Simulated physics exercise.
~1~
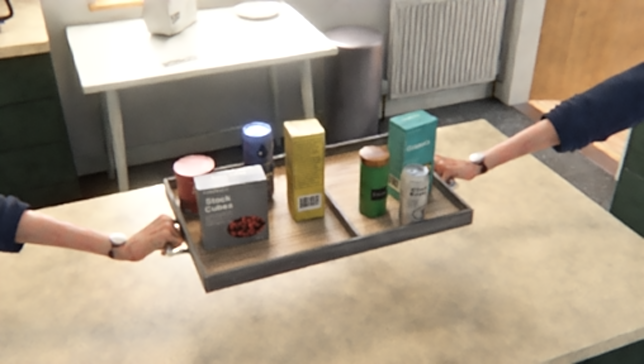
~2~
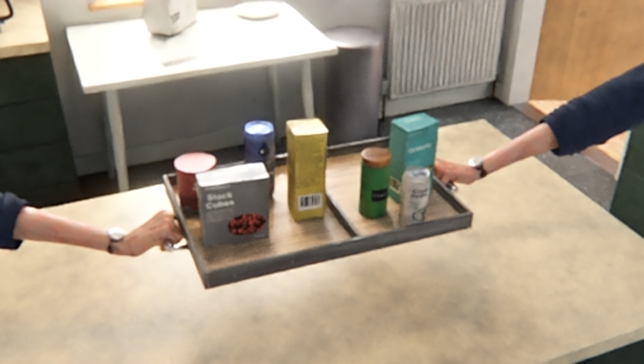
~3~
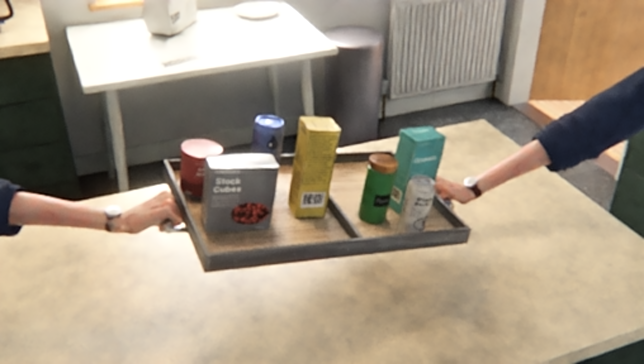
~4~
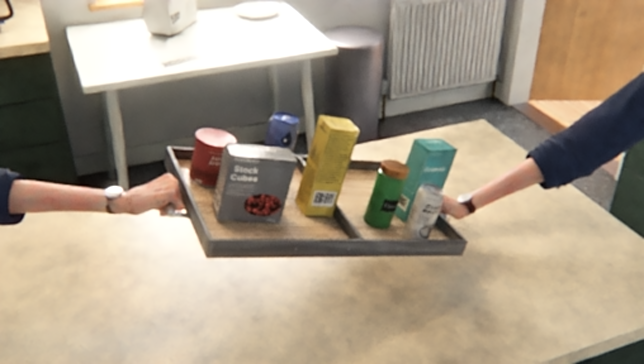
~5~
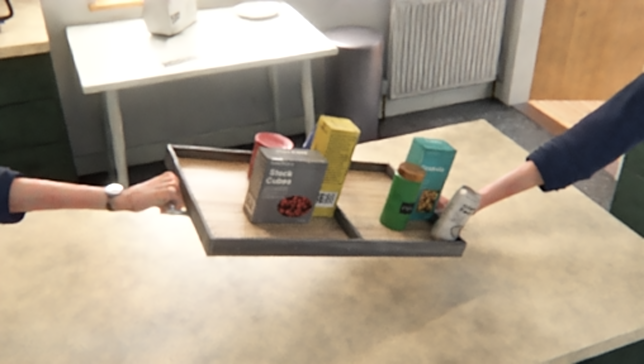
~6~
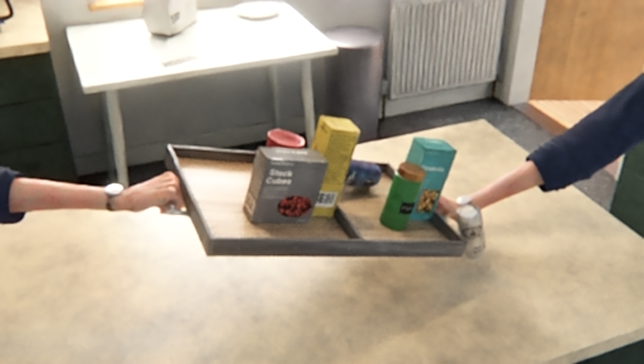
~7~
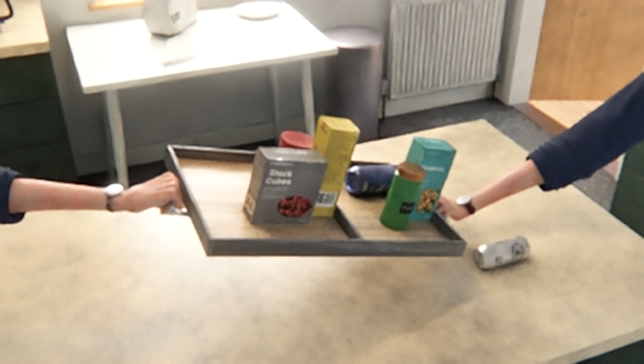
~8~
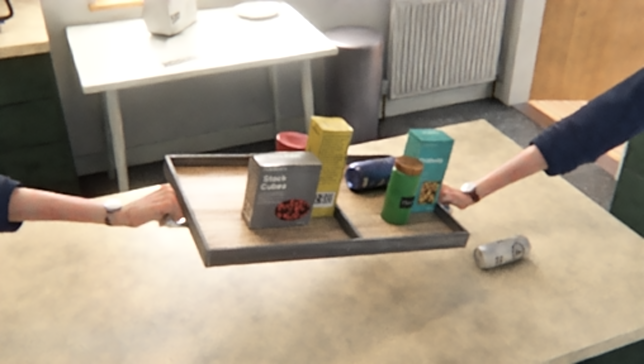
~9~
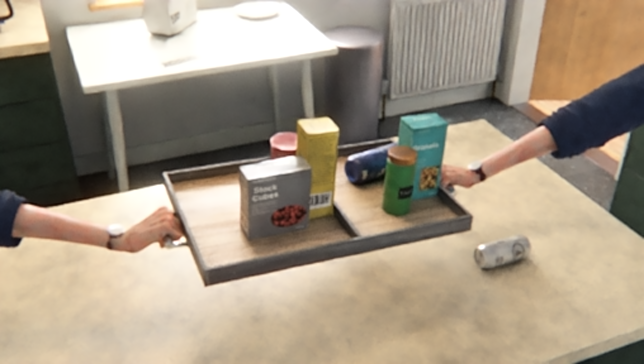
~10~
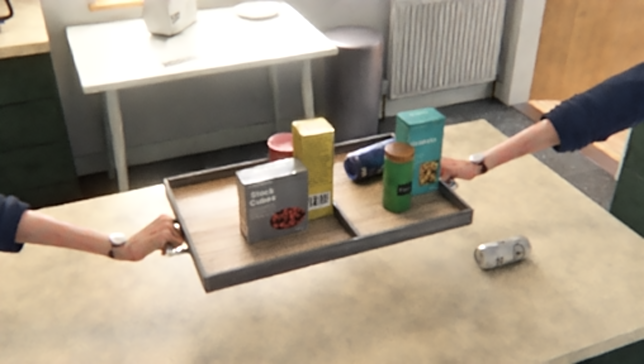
In this clip, two hands tilt a tray of cartons, tins and jars down to the right, making several items slide and the blue can topple, while the white can falls onto the table. The hands level the tray, leaving the blue can lying among the upright items.
